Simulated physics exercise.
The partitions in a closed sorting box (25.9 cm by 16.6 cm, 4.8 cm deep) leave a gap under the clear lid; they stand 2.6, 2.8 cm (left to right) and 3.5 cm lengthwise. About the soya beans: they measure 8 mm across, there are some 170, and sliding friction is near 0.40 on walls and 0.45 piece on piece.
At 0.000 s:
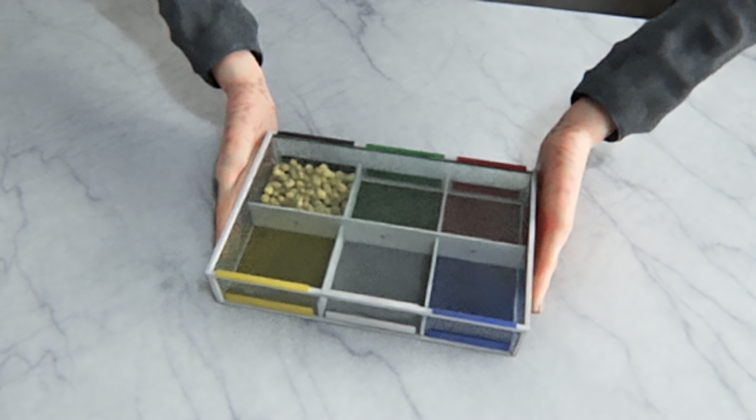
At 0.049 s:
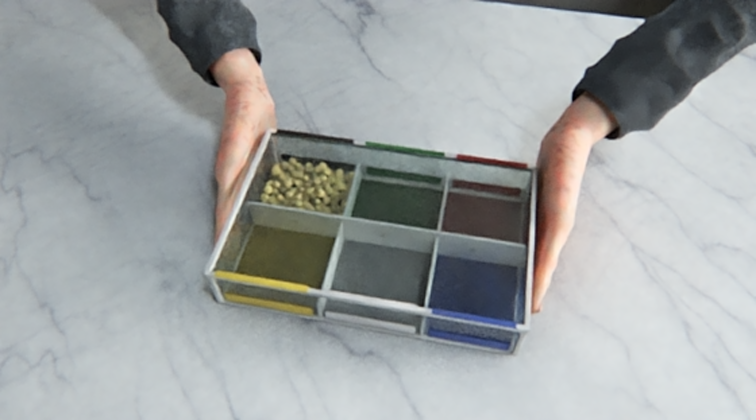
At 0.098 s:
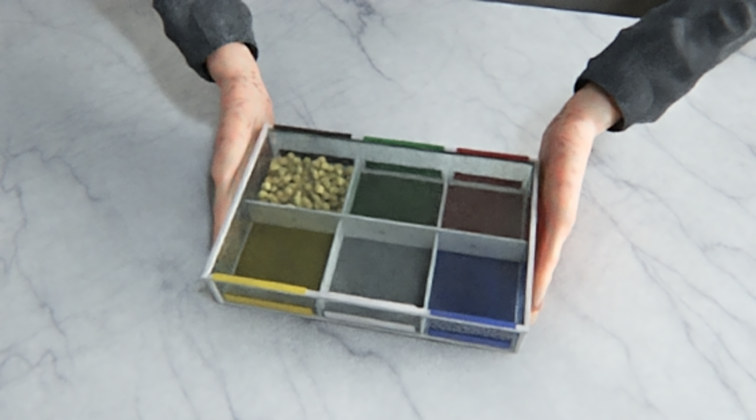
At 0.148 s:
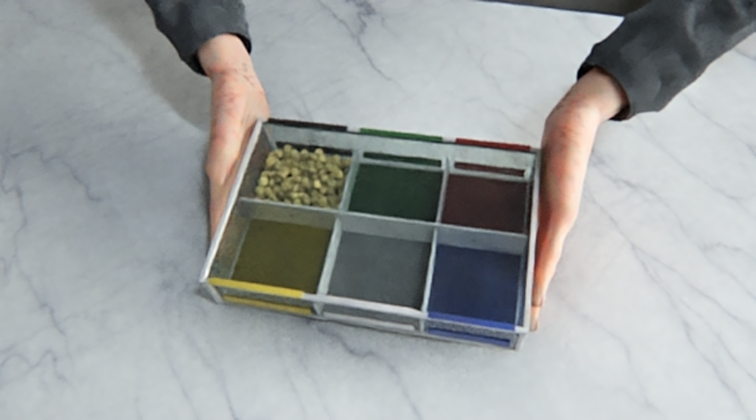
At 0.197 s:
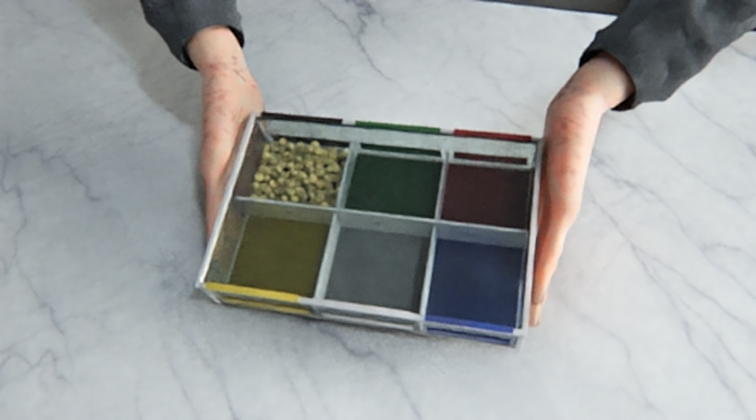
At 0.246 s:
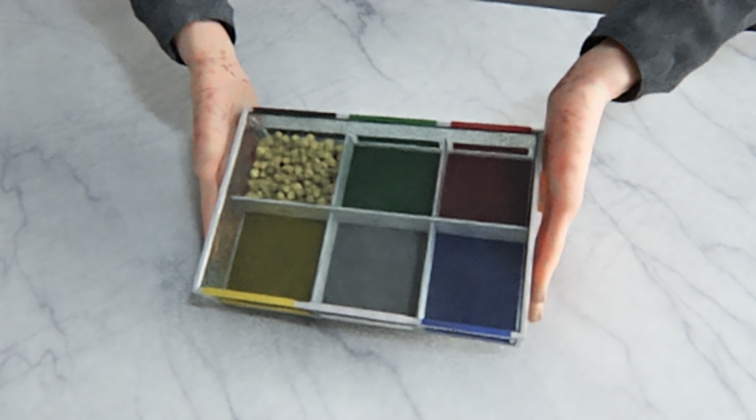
At the start, two hands hold a clear six-section box nearly level over a marble surface, with pale beans heaped in the back left section. The hands then gradually tilt it, its front left corner lowest, while the beans stay in that section and the other five remain empty.
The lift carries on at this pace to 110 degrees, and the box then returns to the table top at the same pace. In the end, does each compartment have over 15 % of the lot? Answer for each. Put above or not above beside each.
Red: Not above; blue: Not above; green: Not above; yellow: Above; white: Not above; black: Above.
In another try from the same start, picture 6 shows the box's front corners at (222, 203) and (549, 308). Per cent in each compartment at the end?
Each compartment ends with this per cent: Red 80, blue 0, green 10, yellow 0, white 0 and black 10.
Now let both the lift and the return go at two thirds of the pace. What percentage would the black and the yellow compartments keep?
I'd say black 60 percent, yellow 40 percent.
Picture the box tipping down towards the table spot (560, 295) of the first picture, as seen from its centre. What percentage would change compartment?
The share comes to about 100 in a hundred.
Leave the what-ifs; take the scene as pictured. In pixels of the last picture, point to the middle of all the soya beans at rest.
Close to pixel (285, 216).
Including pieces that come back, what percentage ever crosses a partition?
That share comes to about 30 per cent.
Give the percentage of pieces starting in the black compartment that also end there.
That compartment keeps close to 70 per cent of its own pieces.
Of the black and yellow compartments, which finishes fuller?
The black compartment.
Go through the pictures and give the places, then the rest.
Box tilt 0 degrees, front corners at (211, 272) and (524, 327); black 100 %, in the first picture.
Box tilt 1 degrees, front corners at (211, 272) and (524, 327), in the second picture.
Box tilt 4 degrees, front corners at (208, 275) and (524, 327), lowest corner left front, in the third picture.
Box tilt 9 degrees, front corners at (205, 279) and (523, 328), lowest corner left front, in the fourth picture.
Box tilt 14 degrees, front corners at (202, 283) and (522, 331), lowest corner left front, in the fifth picture.
Box tilt 19 degrees, front corners at (199, 288) and (520, 334), lowest corner left front; black 100 %. The box's pace is about 105 degrees a second, in the sixth picture.
After 1.20 s, tilt 110 degrees; yellow 20 %, black 80 %.
Then, at 1.83 s, tilt 49 degrees; yellow 25 %, black 75 %.
After 2.51 s, tilt 0 degrees; yellow 30 %, black 70 %.
By 3.1 s all is still; red 0 %, blue 0 %, green 0 %, yellow 30 %, white 0 %, black 70 %.
